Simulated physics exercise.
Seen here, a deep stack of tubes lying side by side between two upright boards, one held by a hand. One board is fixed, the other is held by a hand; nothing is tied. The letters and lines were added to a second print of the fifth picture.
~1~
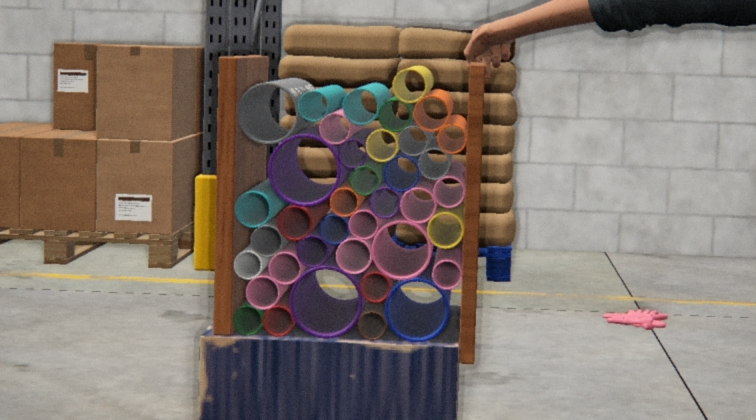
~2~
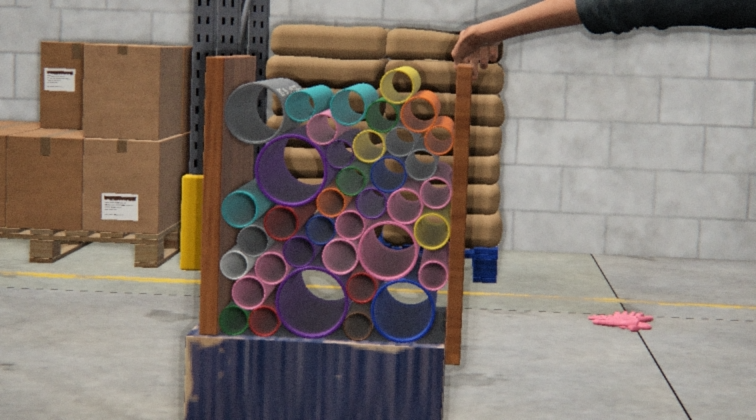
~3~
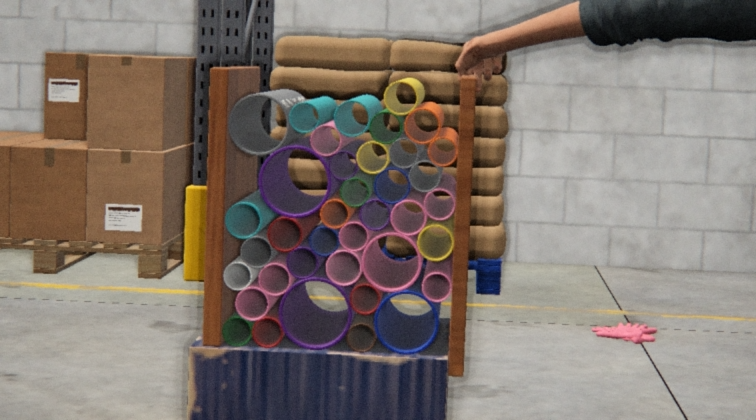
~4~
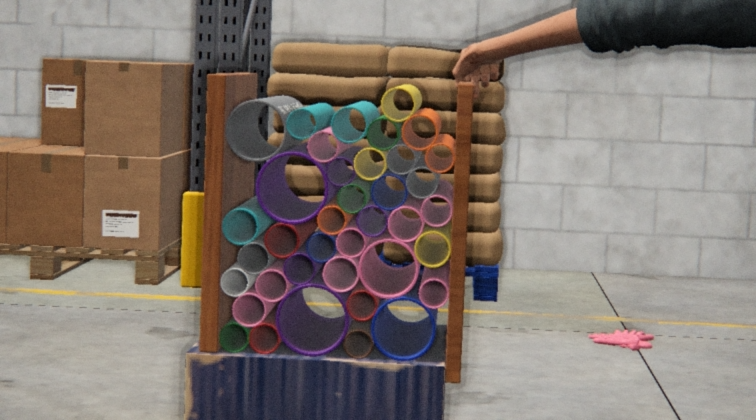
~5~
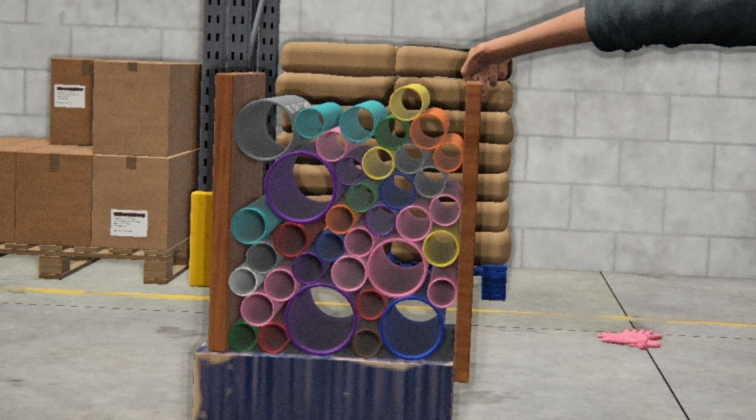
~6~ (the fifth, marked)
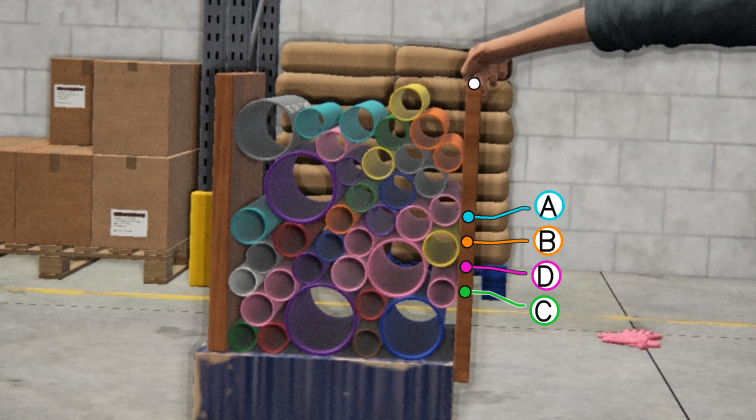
A hand gripped the top of the right-hand wooden board and barely moved, while the deep stack of colourful tubes between the two boards stayed in place above a dark blue base.
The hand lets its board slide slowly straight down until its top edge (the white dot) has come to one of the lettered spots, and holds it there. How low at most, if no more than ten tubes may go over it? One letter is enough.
Slide it to D.
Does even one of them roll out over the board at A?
At A: Yes.
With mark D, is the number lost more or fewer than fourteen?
Fewer than fourteen.
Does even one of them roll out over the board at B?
Yes, at B.
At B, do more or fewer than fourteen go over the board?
At B, fewer than fourteen.
On the marked copy, A at (468, 217); B at (467, 242); C at (465, 292); D at (466, 267); the white dot at (474, 83).
With D. Early on, top of the board (463, 160).
Further on, top of the board (459, 245).
At the end, top of the board (458, 266), about seven out over the board.
As for the rest, A three out over the board; B three out over the board; C more than ten out over the board.
